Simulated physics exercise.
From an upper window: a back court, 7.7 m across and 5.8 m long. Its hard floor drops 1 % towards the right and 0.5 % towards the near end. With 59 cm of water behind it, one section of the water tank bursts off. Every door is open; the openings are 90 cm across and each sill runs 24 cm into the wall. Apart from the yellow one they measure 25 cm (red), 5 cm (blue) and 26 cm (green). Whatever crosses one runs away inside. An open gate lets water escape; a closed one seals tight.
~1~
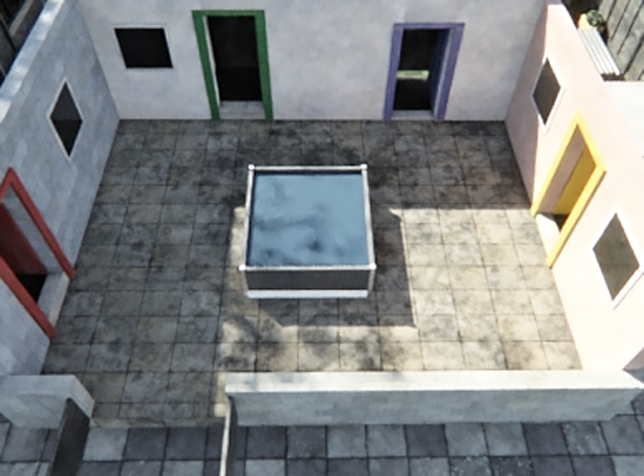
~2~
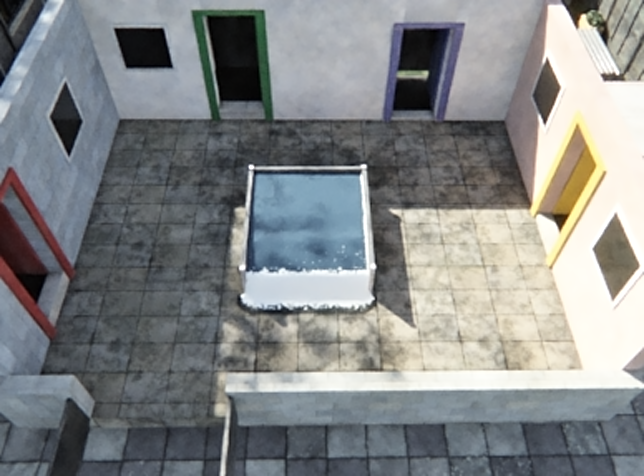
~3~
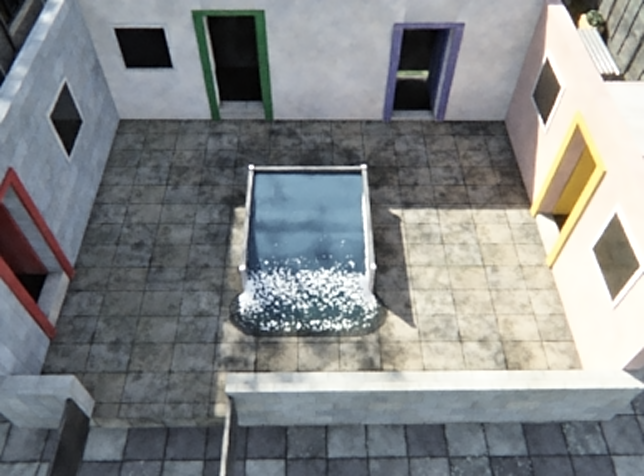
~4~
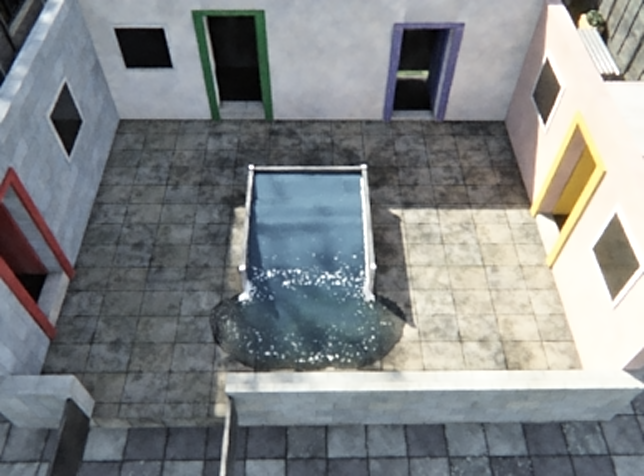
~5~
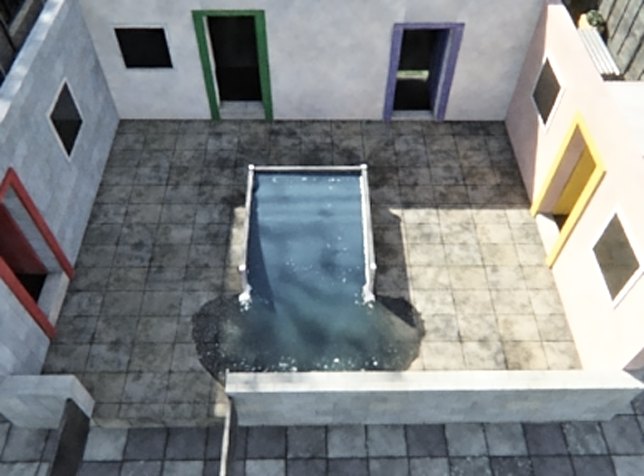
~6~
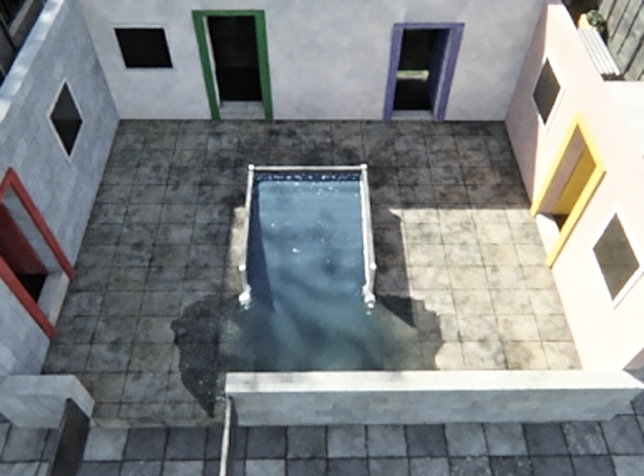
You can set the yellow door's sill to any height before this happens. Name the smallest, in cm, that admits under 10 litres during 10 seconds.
Close to 6.5 cm is just enough.
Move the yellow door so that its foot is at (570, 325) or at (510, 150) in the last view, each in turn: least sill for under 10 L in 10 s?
About 21 and 9.0 cm.
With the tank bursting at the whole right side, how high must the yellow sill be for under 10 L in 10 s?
Then roughly 30 cm.
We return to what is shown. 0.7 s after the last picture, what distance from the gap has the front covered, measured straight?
Roughly 3.4 m.
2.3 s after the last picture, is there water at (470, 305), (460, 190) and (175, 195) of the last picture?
In that order: Under water, still dry, not reached.
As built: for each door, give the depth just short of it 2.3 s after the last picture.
Depths in cm: Red 3, yellow 4, blue 0, green 0.
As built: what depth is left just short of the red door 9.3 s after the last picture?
About 1.5 cm.
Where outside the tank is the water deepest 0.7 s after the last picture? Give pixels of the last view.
At about (311, 386).
Then, 0.7 s after the last picture water covers 15 % of the floor, deepest (42 cm) near (311, 386); it has not reached the yellow door.
Then, 2.3 s after the last picture water covers 35 % of the floor, deepest (32 cm) near (584, 396); 4 cm at the yellow door, 0 litres in over its 14 cm sill.
Then, 9.3 s after the last picture water covers 95 % of the floor, deepest (8 cm) near (261, 186); 5 cm at the yellow door, 0 litres in over its 14 cm sill.
At the yellow door as built, the water peaked near 10 cm, 3.3 s after the last picture.
With a sill of 5.5 cm, 18 litres would have come in within the 10 s; with 7.5 cm, 5 litres. So under 10 litres takes about 6.5 cm.
